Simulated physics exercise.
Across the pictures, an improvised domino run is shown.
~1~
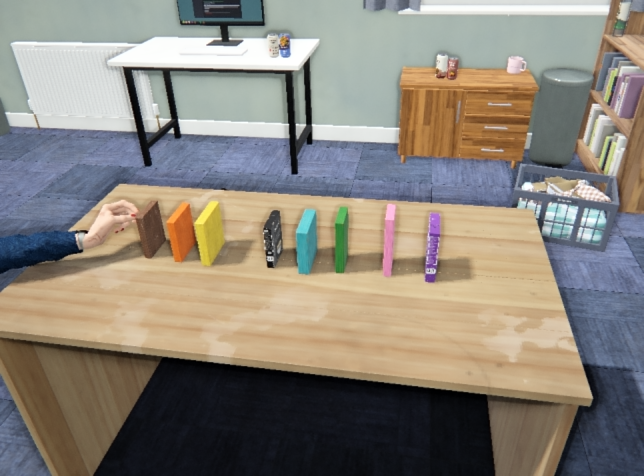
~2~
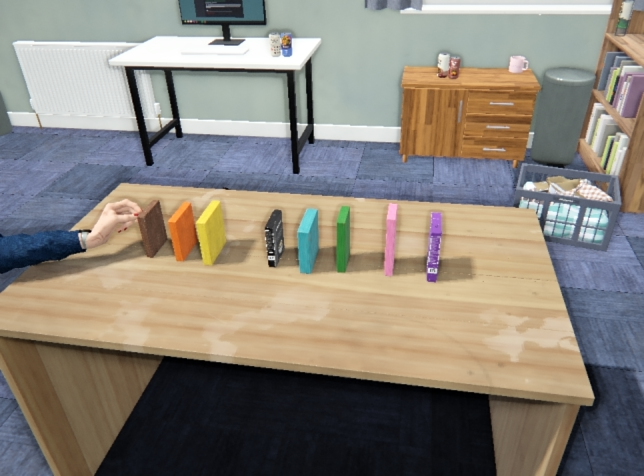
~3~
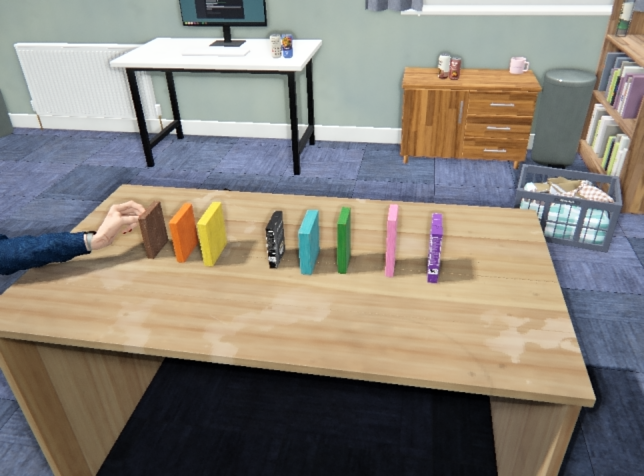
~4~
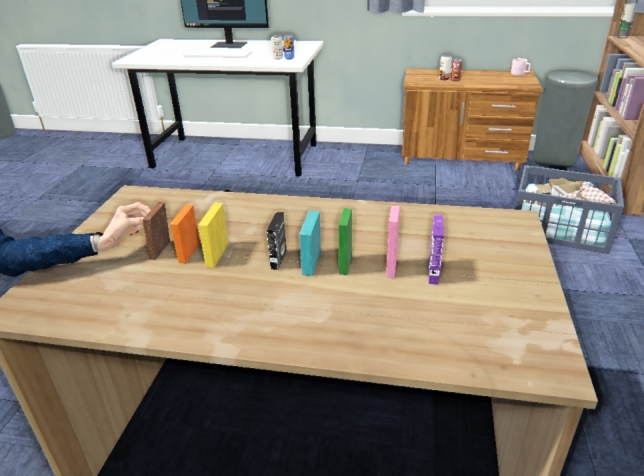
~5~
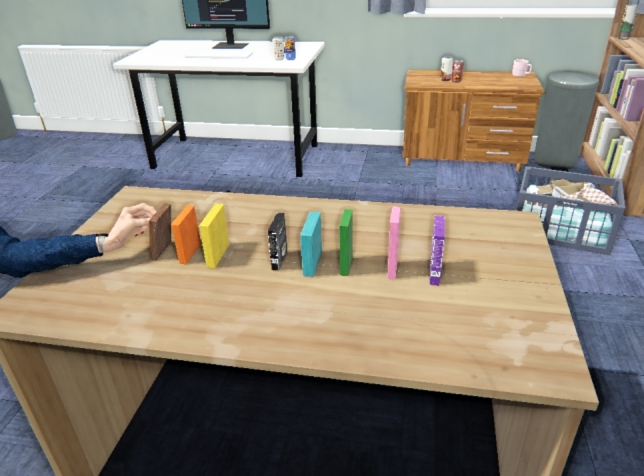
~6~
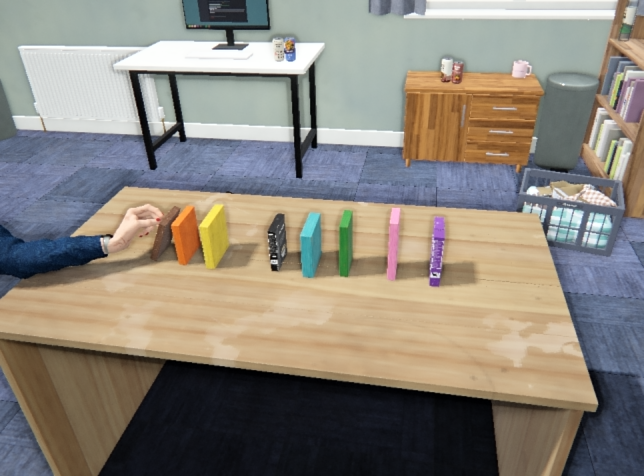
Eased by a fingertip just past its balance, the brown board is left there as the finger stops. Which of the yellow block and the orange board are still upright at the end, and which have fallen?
At the end, the yellow block is no longer upright, the orange board is no longer upright.
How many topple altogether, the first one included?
In all, 3.
Then, 0.20 s past the last view, brown board 54° over; orange board rocked 28° from its first pose near (197, 237).
Then, 0.50 s past the last view, brown board 76° over; yellow block on its side near (247, 256); orange board rocked 73° from its first pose near (215, 248).
Then, 0.60 s past the last view, brown board 76° over; yellow block on its side near (248, 256); orange board rocked 74° from its first pose near (216, 248).
Finally, down or leaning hard on the table, orange board and yellow block; the other 4 still in place. Final places as the last picture's camera would see them, yellow block near (248, 256), orange board near (216, 248).
